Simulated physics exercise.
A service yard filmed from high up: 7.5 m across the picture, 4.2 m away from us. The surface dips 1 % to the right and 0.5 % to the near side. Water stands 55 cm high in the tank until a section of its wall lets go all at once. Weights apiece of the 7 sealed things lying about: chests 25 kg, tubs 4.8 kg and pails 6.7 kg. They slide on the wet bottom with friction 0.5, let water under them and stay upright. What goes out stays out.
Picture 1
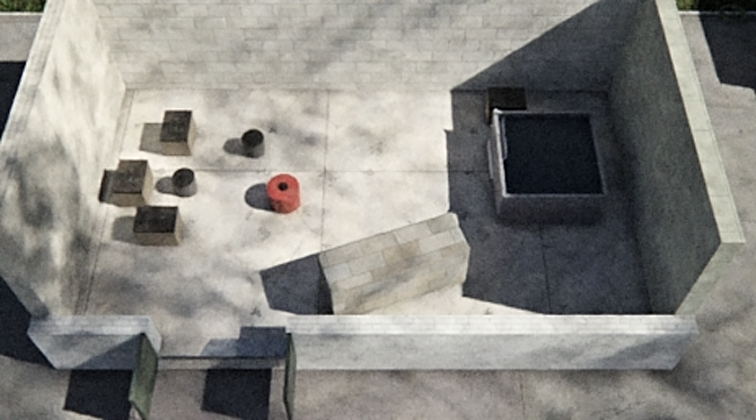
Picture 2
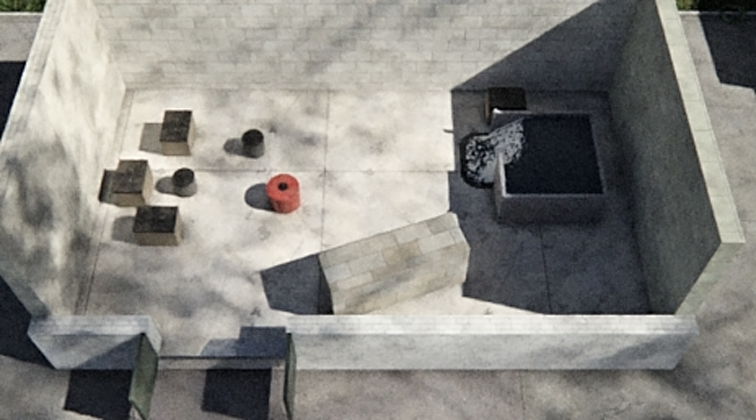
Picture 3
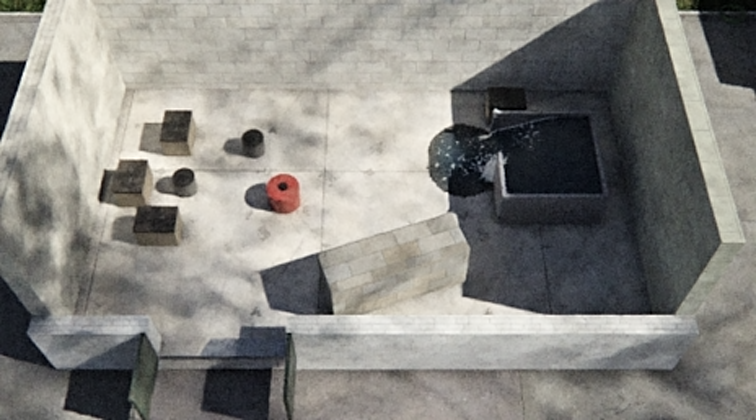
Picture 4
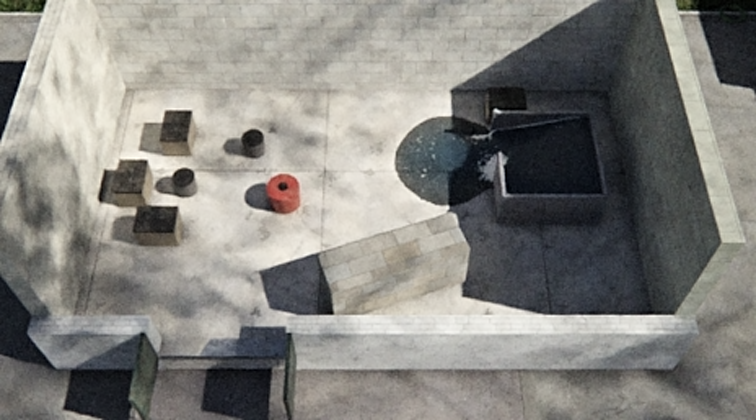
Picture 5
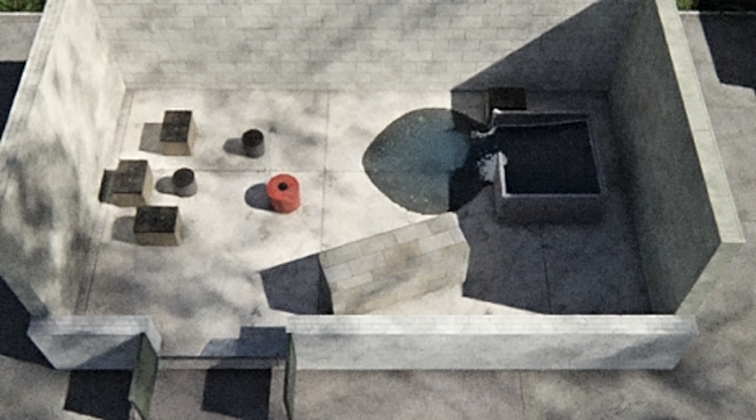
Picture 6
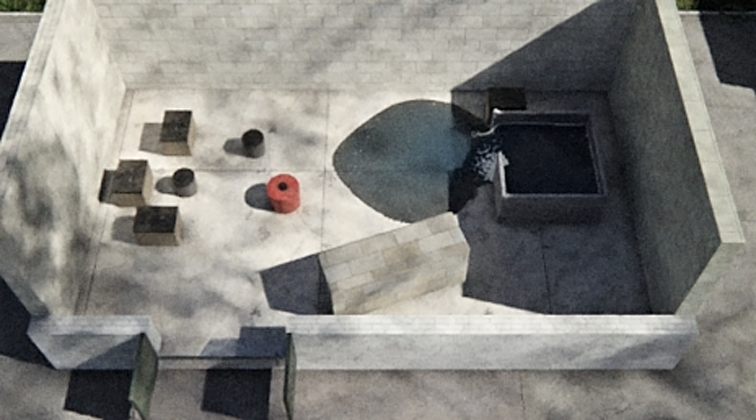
In a walled yard, water pours from a large tank and spreads left across the ground.
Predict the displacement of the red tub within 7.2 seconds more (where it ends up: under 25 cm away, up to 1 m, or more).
Red tub travels far.
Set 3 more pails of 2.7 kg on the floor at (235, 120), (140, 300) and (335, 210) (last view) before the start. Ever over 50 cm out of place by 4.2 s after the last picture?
In turn: Over, short of it, past it.
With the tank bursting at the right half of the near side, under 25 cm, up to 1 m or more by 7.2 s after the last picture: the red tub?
Then the red tub stays put.
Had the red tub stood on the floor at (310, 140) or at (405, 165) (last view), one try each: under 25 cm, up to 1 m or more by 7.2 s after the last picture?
In turn: It travels far; it ends far away.
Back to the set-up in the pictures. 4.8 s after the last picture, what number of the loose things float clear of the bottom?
1 of them.
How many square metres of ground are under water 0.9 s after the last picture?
About 12.0 m2.
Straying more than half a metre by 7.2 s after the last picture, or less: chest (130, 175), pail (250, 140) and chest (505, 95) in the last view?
In that order: Short of it, over, short of it.
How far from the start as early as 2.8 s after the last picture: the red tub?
Roughly 140 cm by then.
Then, 0.9 s after the last picture the red tub is near (276, 188), 0.1 m from its start, aground; 0 of 7 are out; 0 afloat.
Then, 2.8 s after the last picture the red tub is near (192, 239), 1.4 m from its start, afloat; 0 of 7 are out; 1 afloat.
Then, 4.8 s after the last picture the red tub is near (164, 309), 2.3 m from its start, afloat; 0 of 7 are out; 1 afloat.
Then, 7.2 s after the last picture the red tub has gone out; 1 of 7 are out; 0 afloat.
